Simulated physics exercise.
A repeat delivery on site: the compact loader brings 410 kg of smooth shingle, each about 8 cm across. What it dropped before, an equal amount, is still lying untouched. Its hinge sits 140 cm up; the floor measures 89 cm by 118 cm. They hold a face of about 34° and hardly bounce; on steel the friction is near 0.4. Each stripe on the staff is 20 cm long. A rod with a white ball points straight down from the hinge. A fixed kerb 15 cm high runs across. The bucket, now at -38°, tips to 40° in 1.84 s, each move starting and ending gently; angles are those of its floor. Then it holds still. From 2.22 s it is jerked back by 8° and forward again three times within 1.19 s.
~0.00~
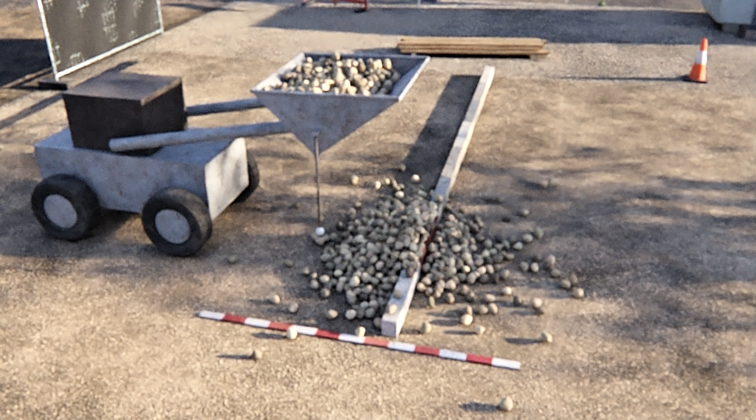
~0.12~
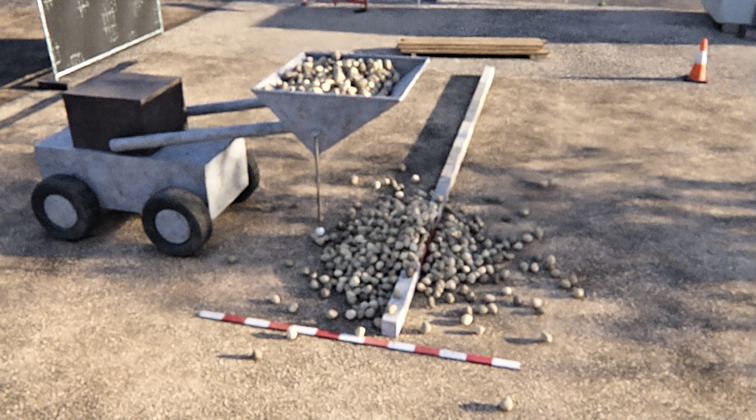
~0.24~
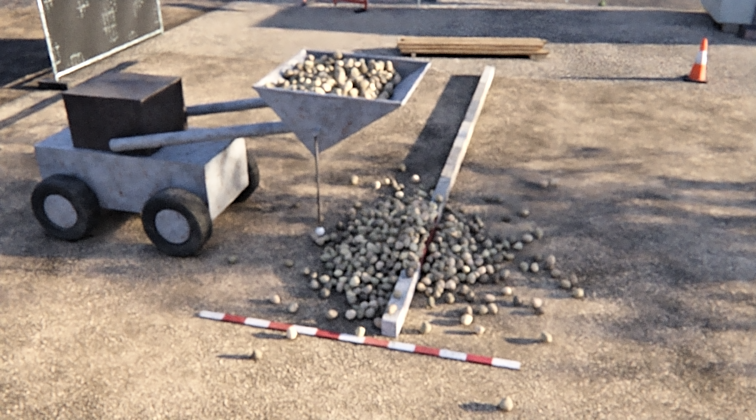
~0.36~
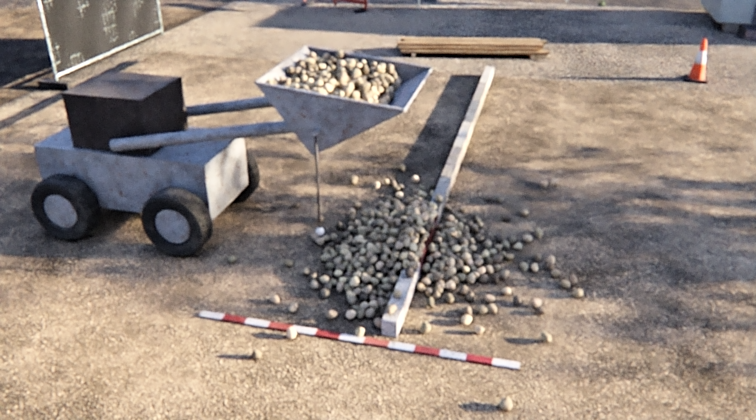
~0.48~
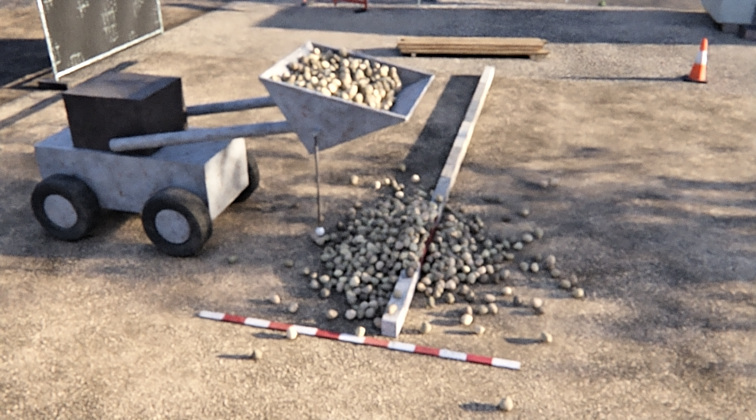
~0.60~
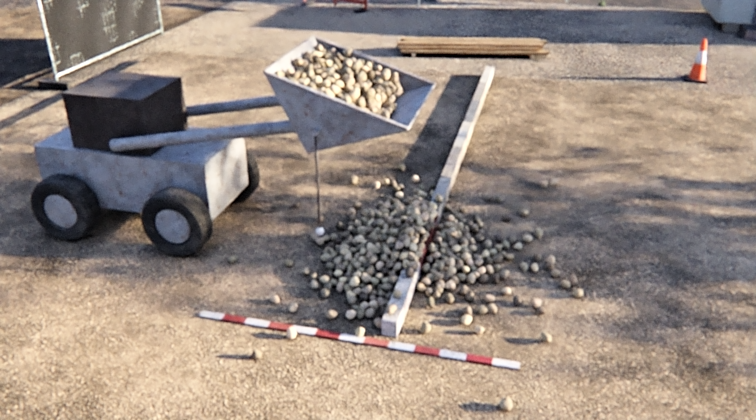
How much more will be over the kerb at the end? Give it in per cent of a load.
About 91 per cent.
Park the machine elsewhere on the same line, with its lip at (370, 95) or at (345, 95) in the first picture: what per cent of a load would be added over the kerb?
First some 60, then 25 per cent.
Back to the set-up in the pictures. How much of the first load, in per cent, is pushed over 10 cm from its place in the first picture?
Roughly 20 per cent of them.
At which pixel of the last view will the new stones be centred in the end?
Around (469, 250).
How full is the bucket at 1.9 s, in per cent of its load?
Roughly 20 per cent is still inside.
After 1.4 s the floor is at 28°; in per cent of one load, 93 in the bucket, 81 on this side of the kerb, 26 over the kerb; the foremost stones are at (559, 268).
After 1.9 s the floor is at 40°; in per cent of one load, 19 in the bucket, 106 on this side of the kerb, 75 over the kerb; the foremost stones are at (559, 268).
After 3.9 s the floor is at 40°; in per cent of one load, 0 in the bucket, 84 on this side of the kerb, 116 over the kerb; the foremost stones are at (599, 282).
After 6.5 s the floor is at 40°; in per cent of one load, 0 in the bucket, 84 on this side of the kerb, 116 over the kerb; the foremost stones are at (599, 282). Net gain over the kerb, 91.
